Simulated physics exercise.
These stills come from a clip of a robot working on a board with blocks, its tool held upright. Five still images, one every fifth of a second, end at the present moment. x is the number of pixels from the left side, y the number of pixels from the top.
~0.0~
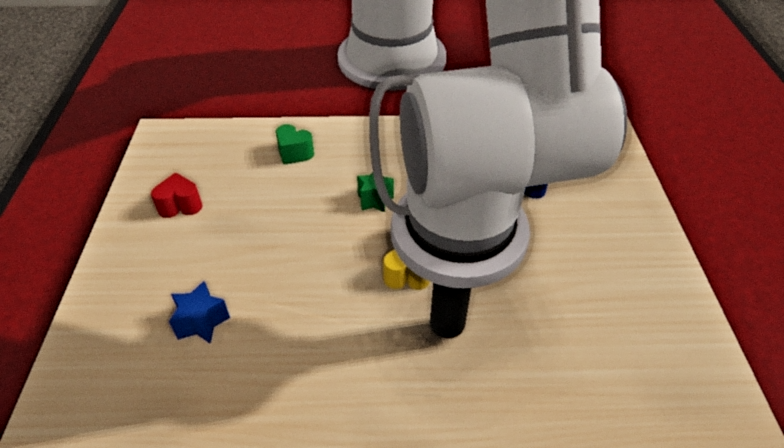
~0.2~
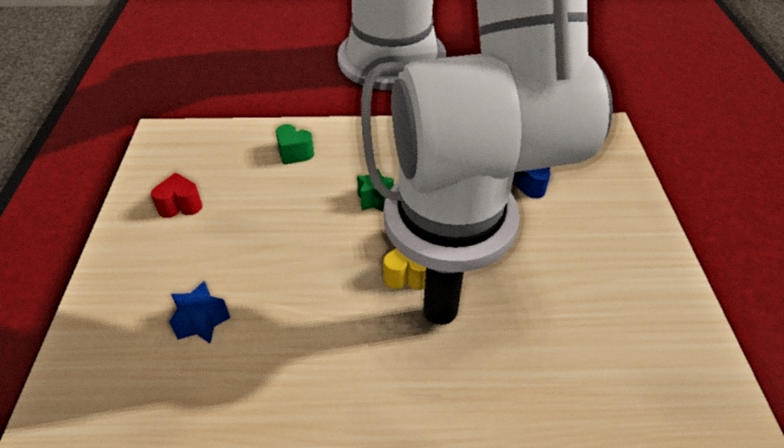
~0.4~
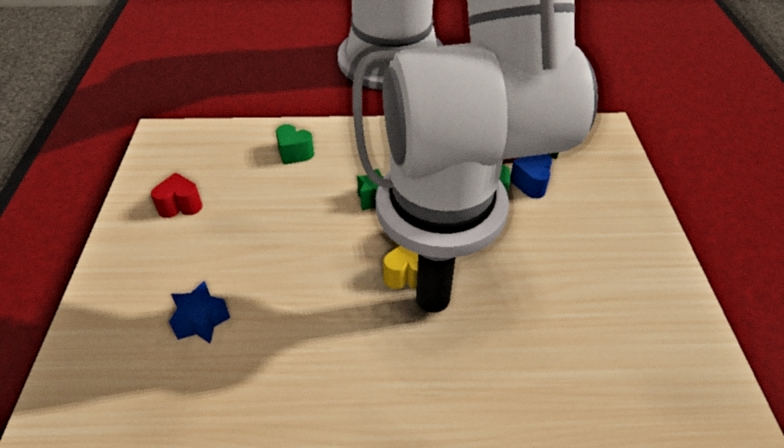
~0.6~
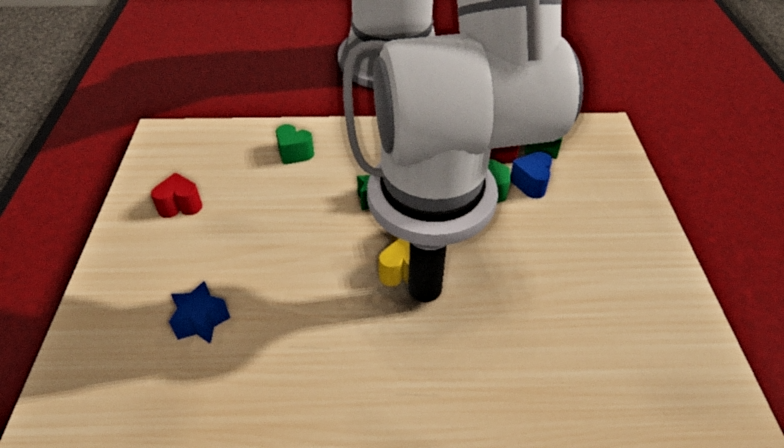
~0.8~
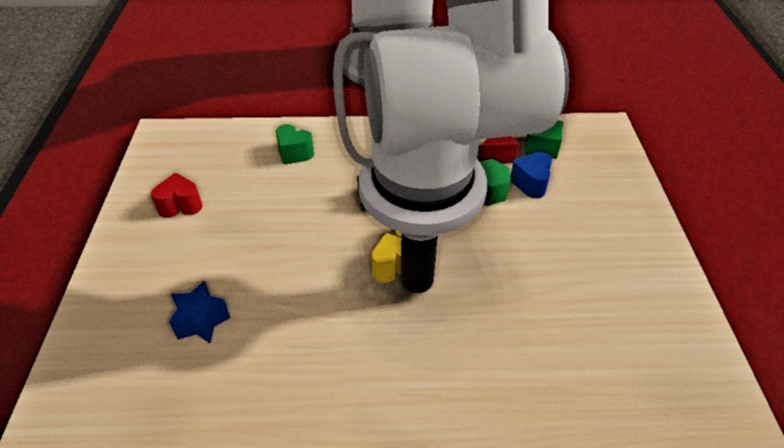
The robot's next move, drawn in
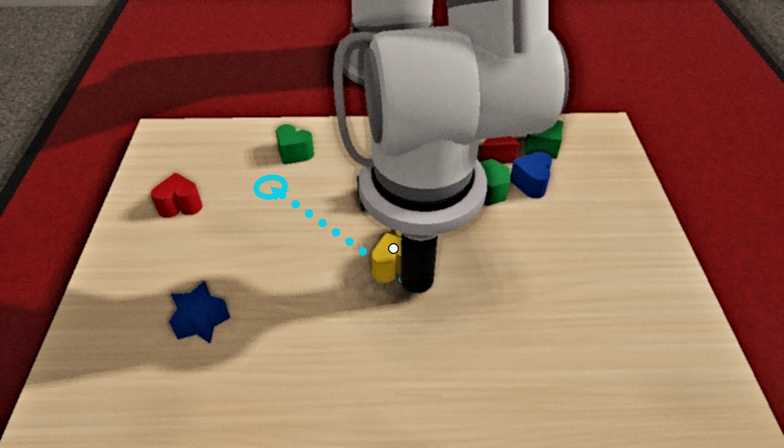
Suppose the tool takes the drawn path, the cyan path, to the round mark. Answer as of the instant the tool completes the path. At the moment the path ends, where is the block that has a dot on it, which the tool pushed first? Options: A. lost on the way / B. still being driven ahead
Answer: B.
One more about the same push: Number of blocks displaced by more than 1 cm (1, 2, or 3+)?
I reckon the push displaces only one of the blocks by more than 1 cm.
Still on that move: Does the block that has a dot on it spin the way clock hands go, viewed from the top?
Short answer: No.
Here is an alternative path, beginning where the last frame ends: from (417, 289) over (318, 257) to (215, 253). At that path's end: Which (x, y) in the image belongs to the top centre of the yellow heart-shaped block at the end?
Just about (347, 220).
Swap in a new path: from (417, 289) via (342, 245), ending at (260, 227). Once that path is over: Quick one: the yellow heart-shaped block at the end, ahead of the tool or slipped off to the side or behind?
It will get left beside or behind the tool.
The drawn path runs from (417, 289) to (271, 187); the dot is on the yellow heart-shaped block.
The first path, step by step. One third of the way, tool at (362, 244); yellow heart-shaped block at (340, 217), turned 30° anticlockwise.
Two thirds of the way, tool at (313, 210); yellow heart-shaped block at (293, 185), turned 30° anticlockwise.
At the end, tool at (269, 179); yellow heart-shaped block at (250, 155), turned 30° anticlockwise; yellow hexagonal block not moved.
